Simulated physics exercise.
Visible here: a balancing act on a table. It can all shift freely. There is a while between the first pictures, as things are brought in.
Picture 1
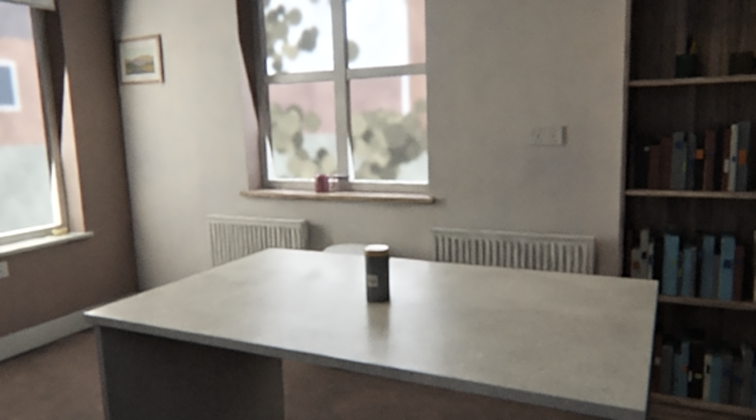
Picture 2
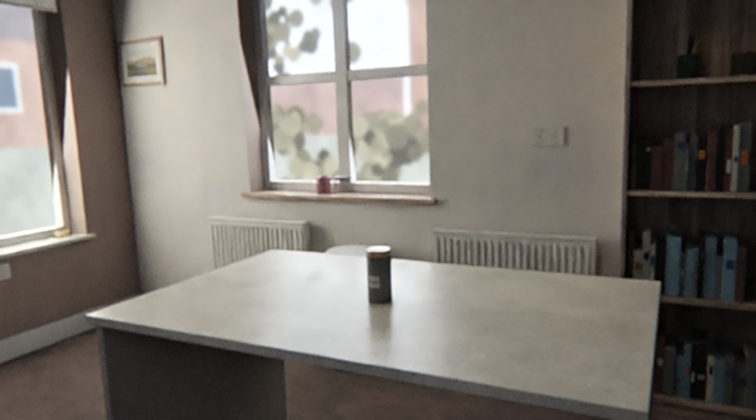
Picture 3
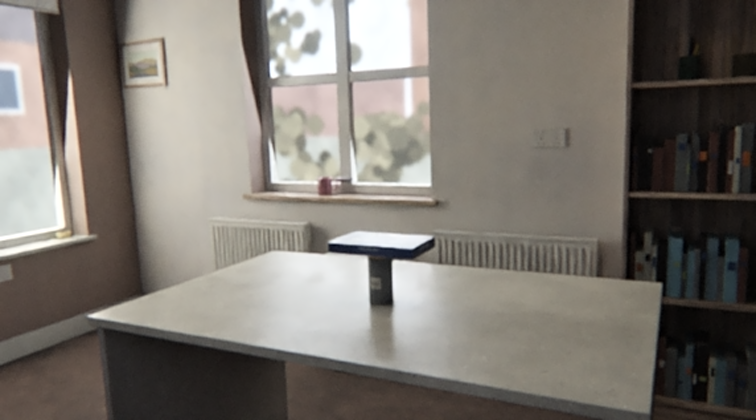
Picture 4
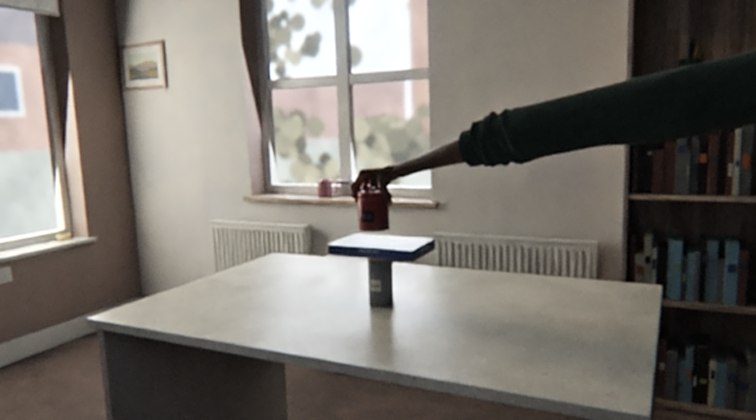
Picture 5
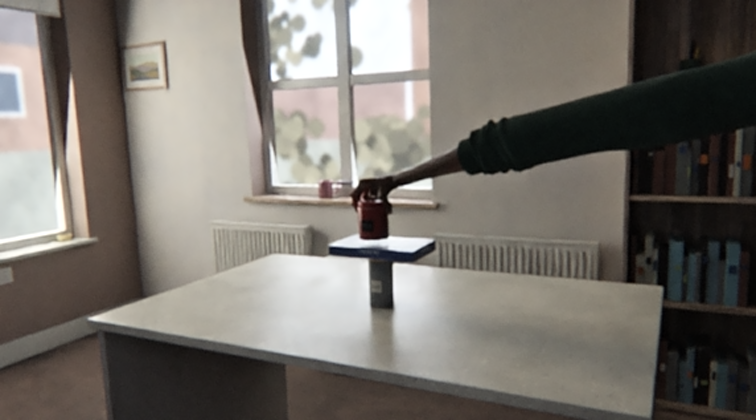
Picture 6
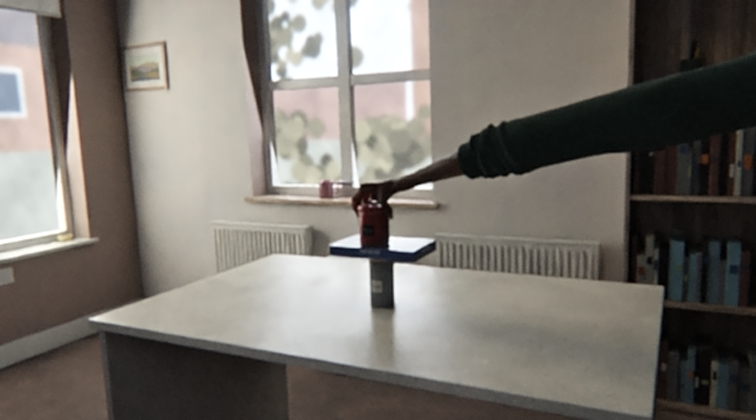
A red jar, gripped from above by a hand in a dark green sleeve, is lowered over a pale table in a room seen from slightly above, facing a window. A blue packet lies flat across a dark upright canister near the table's middle, with radiators behind and bookshelves at right. The packet appears on the canister first, then the arm reaches in from the right and sets the jar on it, still holding on, while the view stays nearly steady.
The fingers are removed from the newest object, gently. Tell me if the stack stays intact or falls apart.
The stack stays intact.
Then, 0.20 s after the last picture, nothing has stirred.
Then, 0.50 s after the last picture, red jar resting near (374, 224).
At rest, all 3 in place. Seen from the same camera at the end, red jar near (374, 224). The stack holds.
